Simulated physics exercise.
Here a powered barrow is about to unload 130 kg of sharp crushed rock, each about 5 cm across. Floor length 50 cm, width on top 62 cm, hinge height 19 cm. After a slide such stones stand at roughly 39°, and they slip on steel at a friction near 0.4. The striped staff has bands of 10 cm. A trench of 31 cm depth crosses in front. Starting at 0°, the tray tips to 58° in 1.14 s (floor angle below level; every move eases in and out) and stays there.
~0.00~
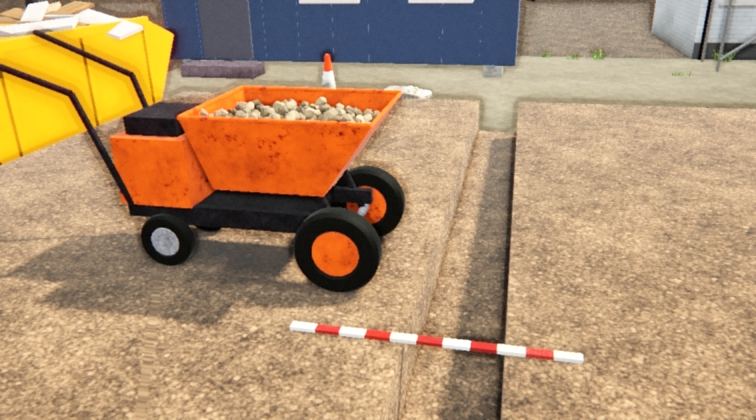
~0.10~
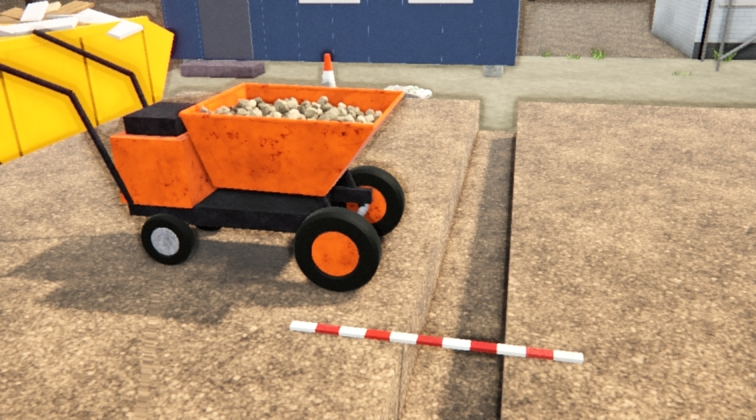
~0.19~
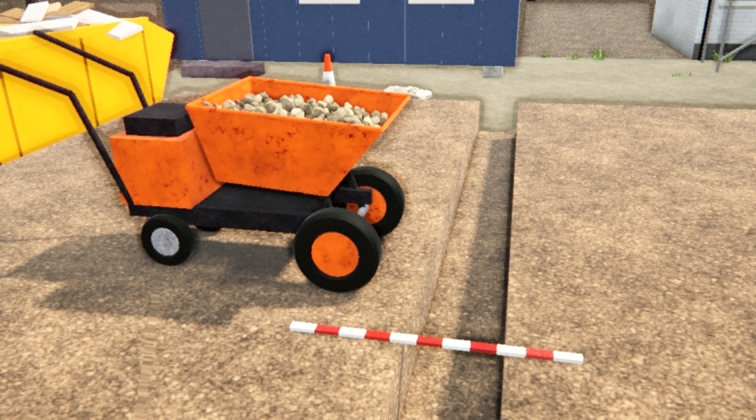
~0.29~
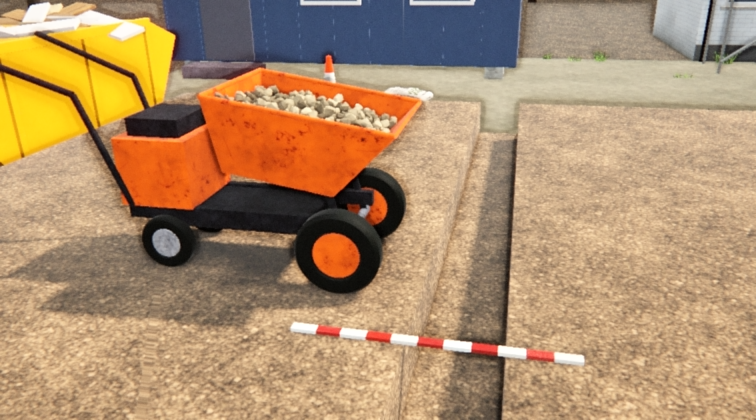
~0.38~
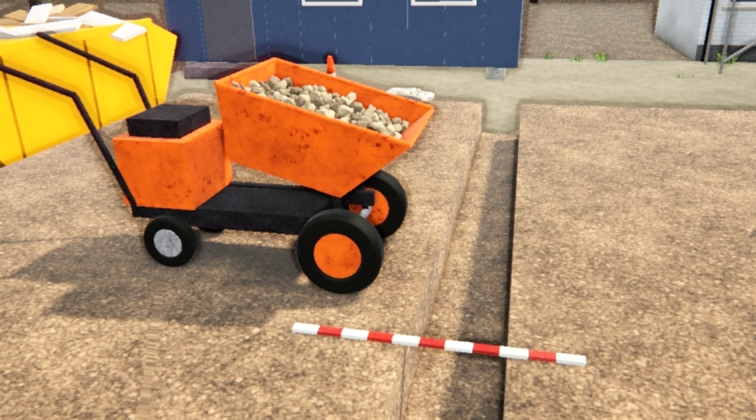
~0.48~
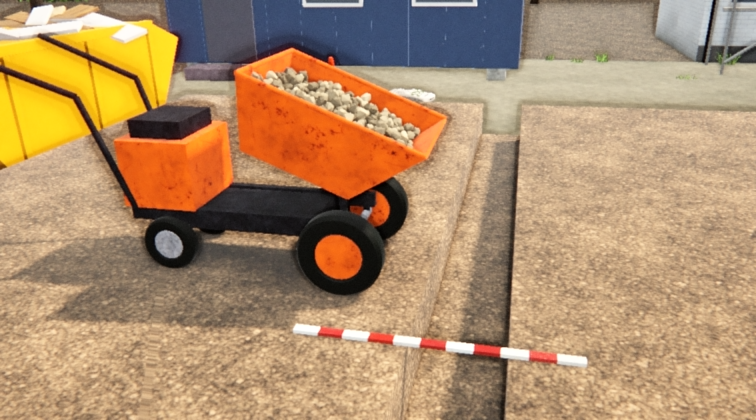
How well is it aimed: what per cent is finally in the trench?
Roughly 11 per cent ends in the trench.
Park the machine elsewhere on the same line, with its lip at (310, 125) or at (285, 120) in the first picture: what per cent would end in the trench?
About 20 and 20 per cent.
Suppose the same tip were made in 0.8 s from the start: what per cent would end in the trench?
It would be near 10 per cent.
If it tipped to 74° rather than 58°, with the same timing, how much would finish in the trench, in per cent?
In that case some 55 per cent.
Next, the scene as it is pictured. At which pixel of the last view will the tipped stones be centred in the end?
Near (505, 325).
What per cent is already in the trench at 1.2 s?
Some 5 per cent.
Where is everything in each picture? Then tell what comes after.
The tray is at 0°, its lip at (371, 126); the top of the load is at (284, 109), in the first frame.
Lip at (374, 127), floor tilted 1°, highest stones at (276, 107); the stones move at 0.2 m/s on average, in the second frame.
Lip at (382, 130), floor tilted 4°, highest stones at (262, 102); the stones move at 0.4 m/s on average, in the third frame.
Lip at (395, 137), floor tilted 9°, highest stones at (261, 93); the stones move at 0.5 m/s on average, in the fourth frame.
Lip at (410, 146), floor tilted 15°, highest stones at (275, 85); the stones move at 0.6 m/s on average, in the fifth frame.
Lip at (426, 158), floor tilted 22°, highest stones at (288, 76); the stones move at 0.7 m/s on average, in the sixth frame.
After 0.9 s the floor is at 49°; 100 % in the tray; the foremost stones are at (451, 186).
After 1.2 s the floor is at 58°; 95 % in the tray, 4 % in the trench, 1 % past the trench; the foremost stones are at (523, 254).
After 1.6 s the floor is at 58°; 84 % in the tray, 7 % in the trench, 9 % past the trench; the foremost stones are at (594, 284).
After 3.5 s the floor is at 58°; 78 % in the tray, 11 % in the trench, 11 % past the trench; the foremost stones are at (624, 297).
